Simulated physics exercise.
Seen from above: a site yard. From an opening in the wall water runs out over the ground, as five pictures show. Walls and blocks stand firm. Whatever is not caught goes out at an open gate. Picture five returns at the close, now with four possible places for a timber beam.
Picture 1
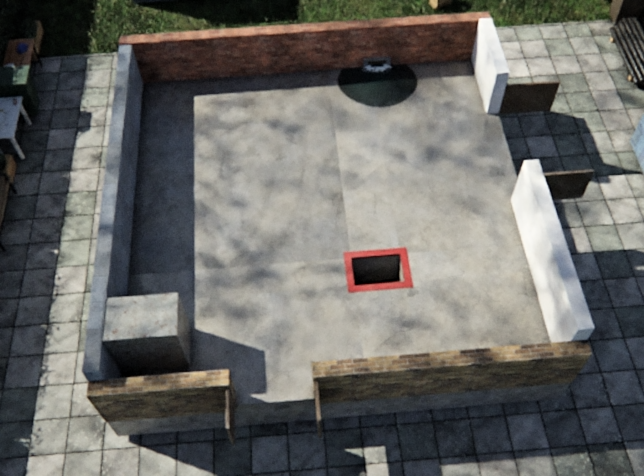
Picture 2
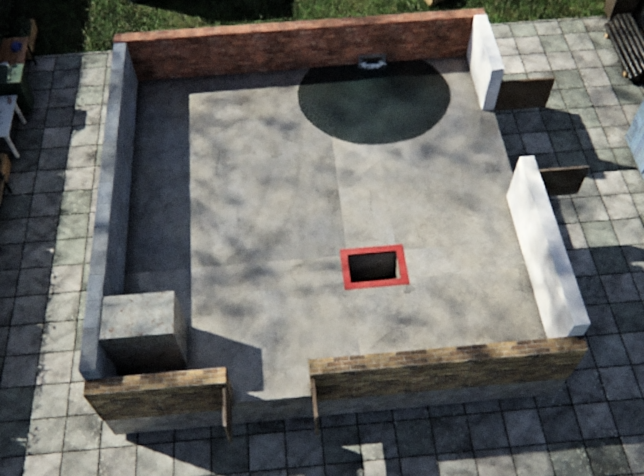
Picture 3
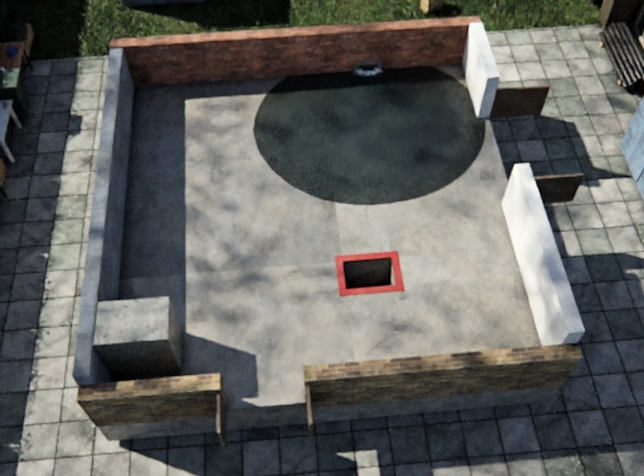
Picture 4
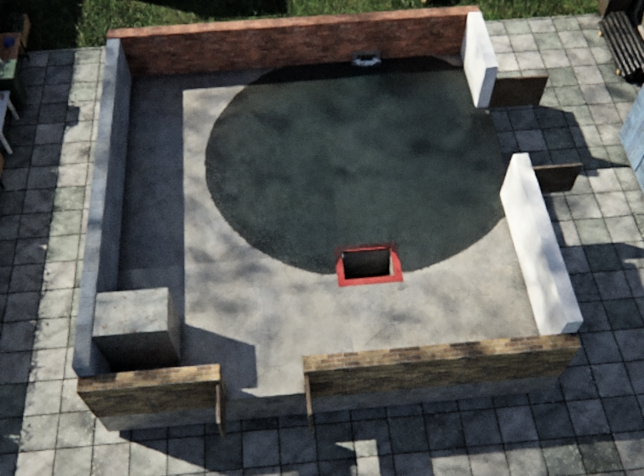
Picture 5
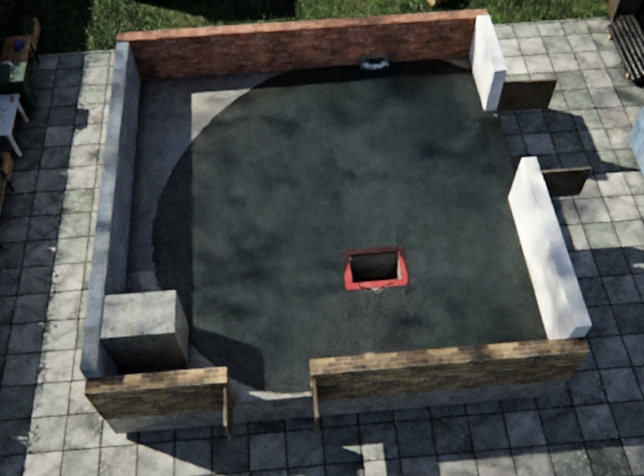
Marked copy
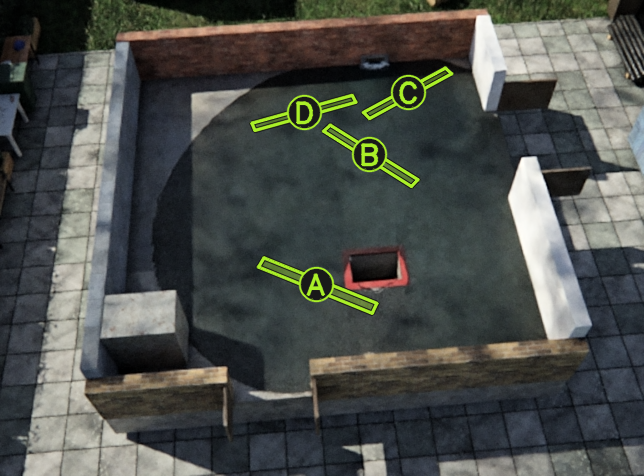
A dark wet patch spreads from the back wall across the yard, surrounding the red-framed drain.
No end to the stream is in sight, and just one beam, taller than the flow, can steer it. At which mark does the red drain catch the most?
Best: A.
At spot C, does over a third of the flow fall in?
No.
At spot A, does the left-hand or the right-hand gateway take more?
The left one.
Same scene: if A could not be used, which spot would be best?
The answer is D.
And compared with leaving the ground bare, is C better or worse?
Spot C is worse.
On the marked copy, A from (261, 262) to (374, 308); B from (326, 128) to (414, 183); C from (366, 115) to (448, 70); D from (253, 126) to (353, 98).
If A is chosen, about 33 % of the stream goes into the red drain, about 64 % out by the gates.
If B is chosen, about 13 % of the stream goes into the red drain, about 85 % out by the gates.
If C is chosen, about 16 % of the stream goes into the red drain, about 81 % out by the gates.
If D is chosen, about 23 % of the stream goes into the red drain, about 74 % out by the gates.
